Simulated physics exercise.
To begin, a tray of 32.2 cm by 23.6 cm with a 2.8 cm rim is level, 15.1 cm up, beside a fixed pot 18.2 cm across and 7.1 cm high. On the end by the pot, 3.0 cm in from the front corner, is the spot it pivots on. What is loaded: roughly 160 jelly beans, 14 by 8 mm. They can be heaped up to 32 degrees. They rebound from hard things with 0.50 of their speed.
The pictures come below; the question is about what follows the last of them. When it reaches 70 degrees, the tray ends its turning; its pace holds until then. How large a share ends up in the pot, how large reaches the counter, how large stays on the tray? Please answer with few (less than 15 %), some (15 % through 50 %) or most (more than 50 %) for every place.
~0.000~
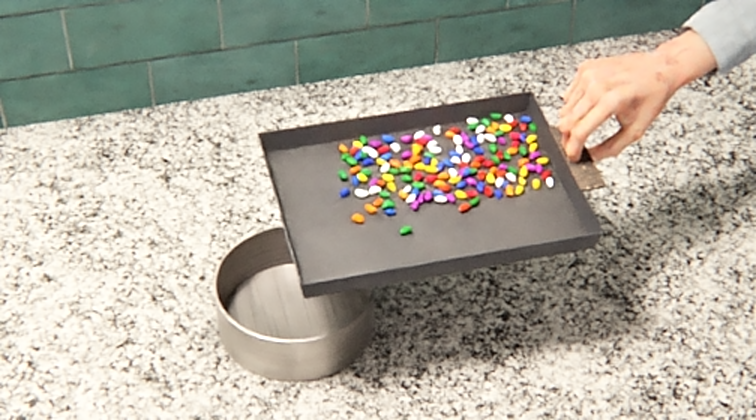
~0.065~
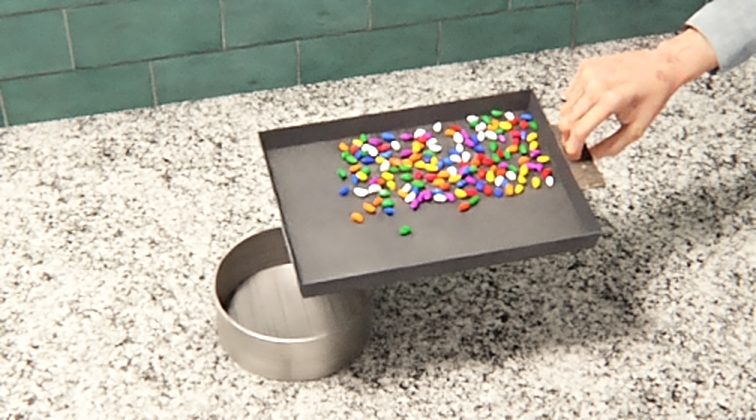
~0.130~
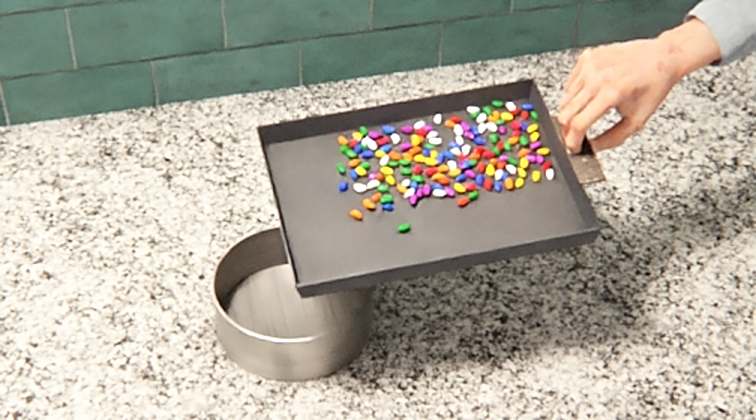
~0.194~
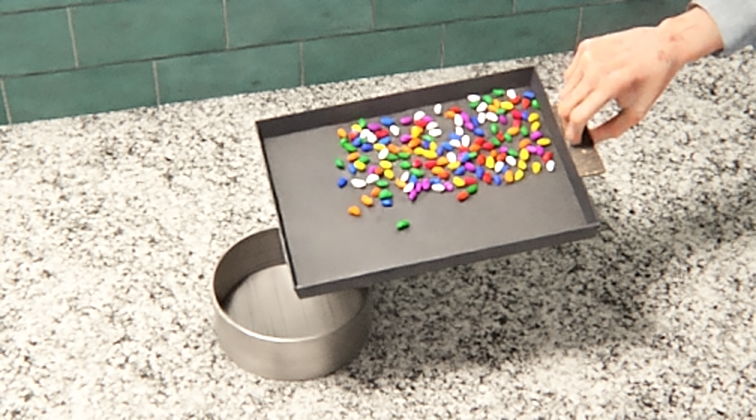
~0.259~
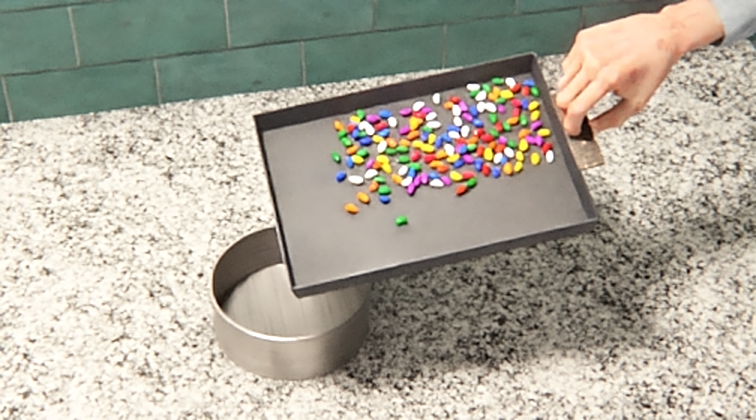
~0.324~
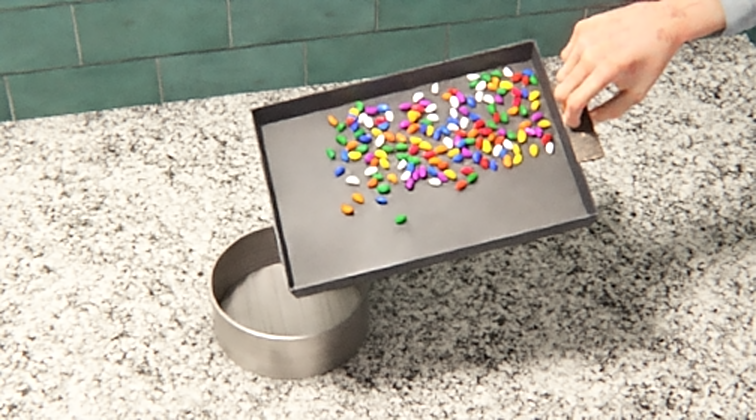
Pot: Few, counter: Some, tray: Most.
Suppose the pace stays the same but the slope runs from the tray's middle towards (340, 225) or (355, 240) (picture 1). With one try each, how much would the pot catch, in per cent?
I'd put it at about 5 per cent for the first tilt and about 0 per cent for the second.
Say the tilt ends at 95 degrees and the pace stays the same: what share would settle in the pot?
Estimated share: About 0 %.
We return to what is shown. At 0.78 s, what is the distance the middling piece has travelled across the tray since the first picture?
About 14 cm.
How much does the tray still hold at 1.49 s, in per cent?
About 70%.
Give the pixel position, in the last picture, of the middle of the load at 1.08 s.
Approx. (311, 282).
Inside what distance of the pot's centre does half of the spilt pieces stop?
About 24 cm from the centre.
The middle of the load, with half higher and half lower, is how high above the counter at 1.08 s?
The halfway mark sits at about 18 cm.
Then, at 0.78 s, tilt 41 degrees; the tray holds 100 %, the pot 0 %.
Then, at 1.08 s, tilt 59 degrees; the tray holds 85 %, the pot 0 %.
Then, at 1.49 s, tilt 70 degrees; the tray holds 70 %, the pot 0 %.
In the end, at 3.1 s, pot 0 %, counter 40 %, tray 60 %.
